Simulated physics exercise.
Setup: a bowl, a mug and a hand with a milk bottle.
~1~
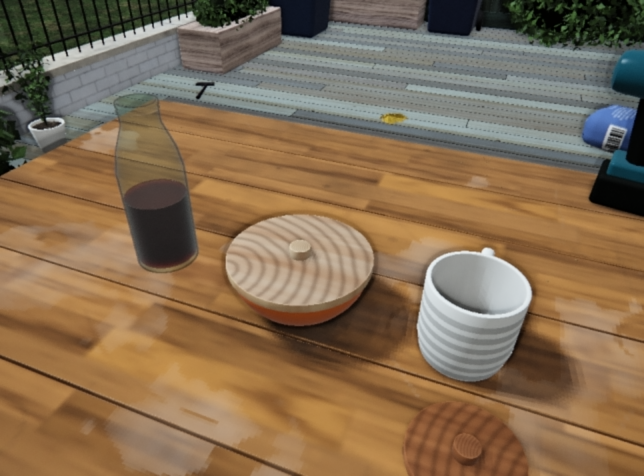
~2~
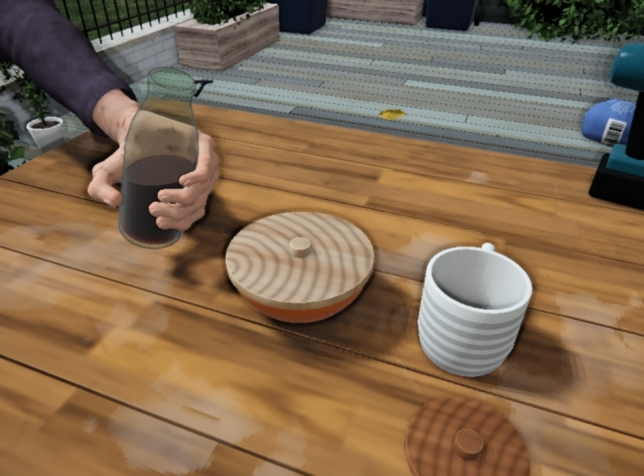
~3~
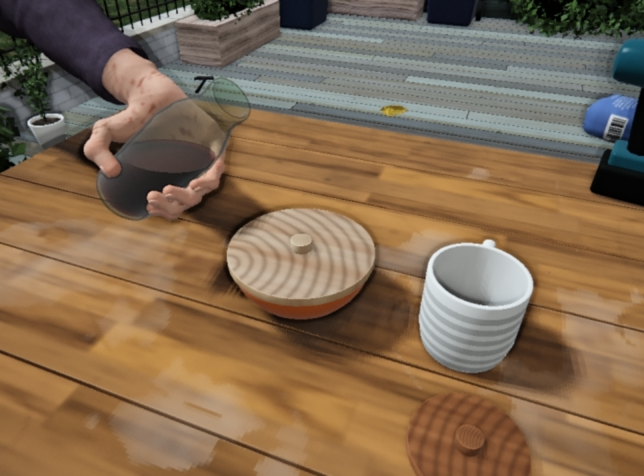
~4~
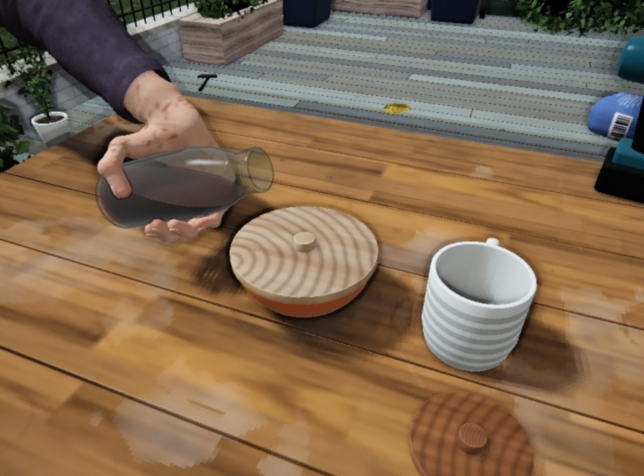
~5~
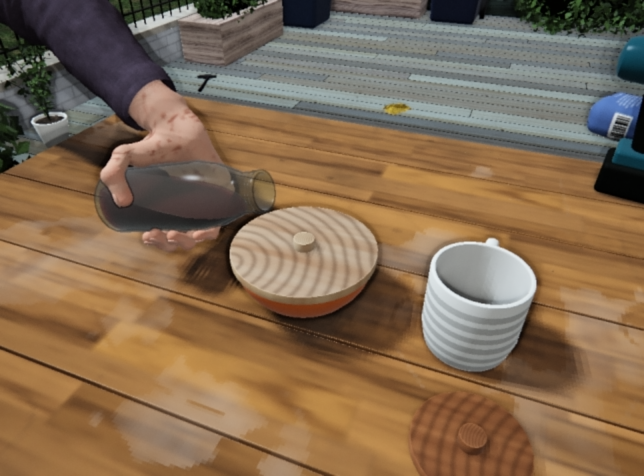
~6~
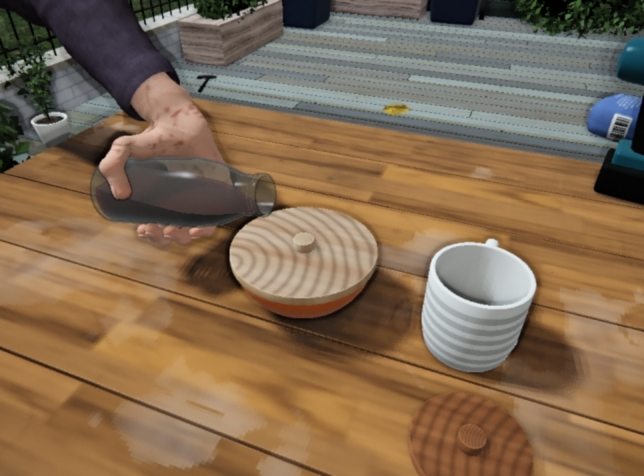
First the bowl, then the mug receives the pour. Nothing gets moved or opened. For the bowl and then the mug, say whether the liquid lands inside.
Bowl: No, outside; mug: Yes, inside.
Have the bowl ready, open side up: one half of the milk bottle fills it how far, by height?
Roughly 45 in a hundred, I reckon.
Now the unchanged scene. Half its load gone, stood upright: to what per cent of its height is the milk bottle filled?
Roughly 20 per cent.
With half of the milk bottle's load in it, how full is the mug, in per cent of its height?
35 %.
Shortly, it hits the lid of the bowl and runs off.
Then, the grape juice goes into the mug.
At the finish, the bowl is empty, in a puddle; the mug has its share inside.
